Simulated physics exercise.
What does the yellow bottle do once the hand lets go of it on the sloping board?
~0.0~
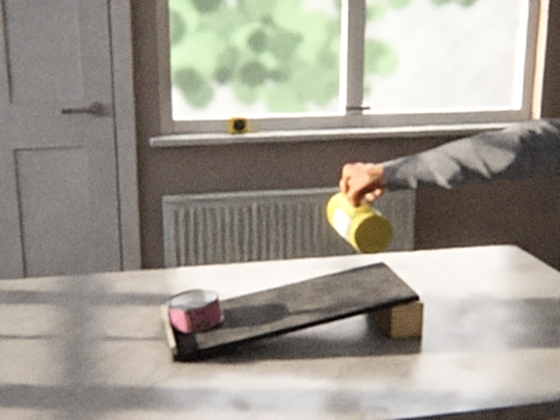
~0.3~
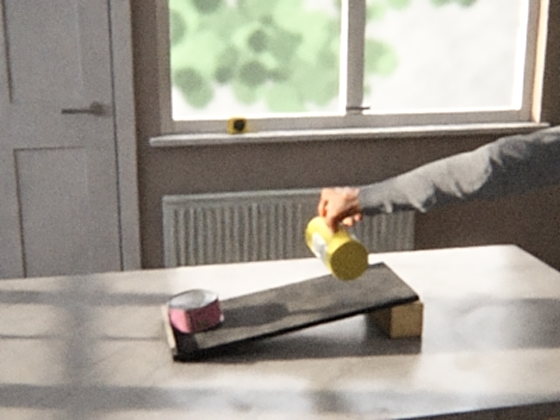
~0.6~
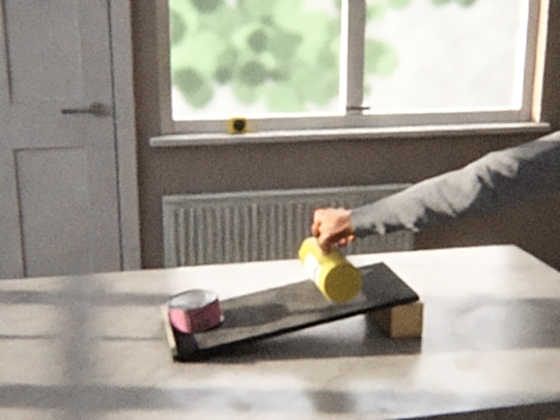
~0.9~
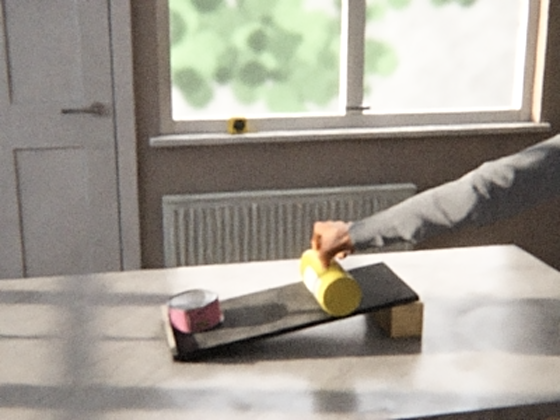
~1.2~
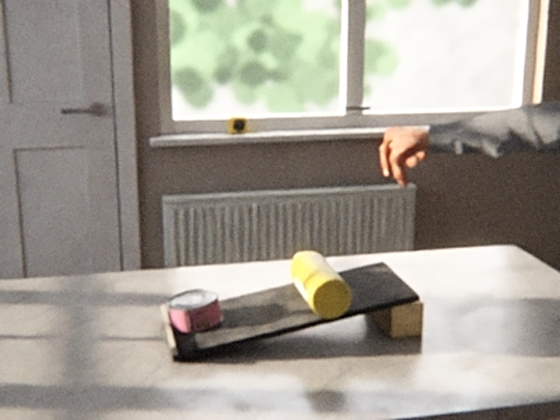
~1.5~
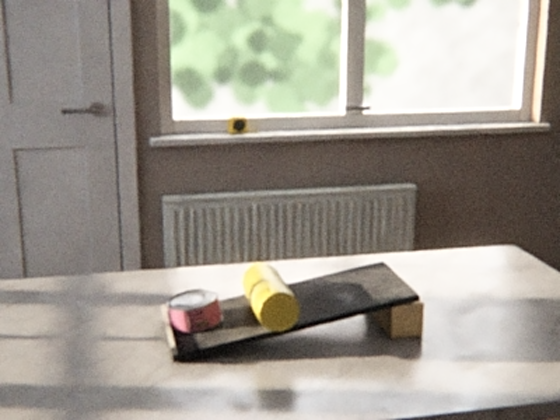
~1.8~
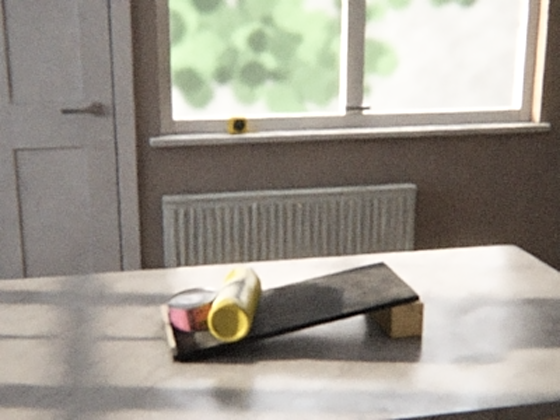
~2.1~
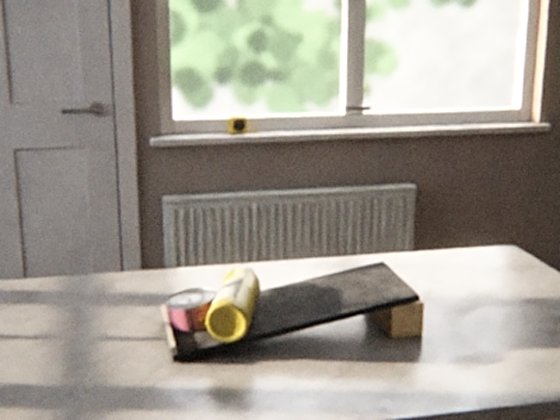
It heads down the slope to the left and comes to rest against the pink tub near the low end of the board.
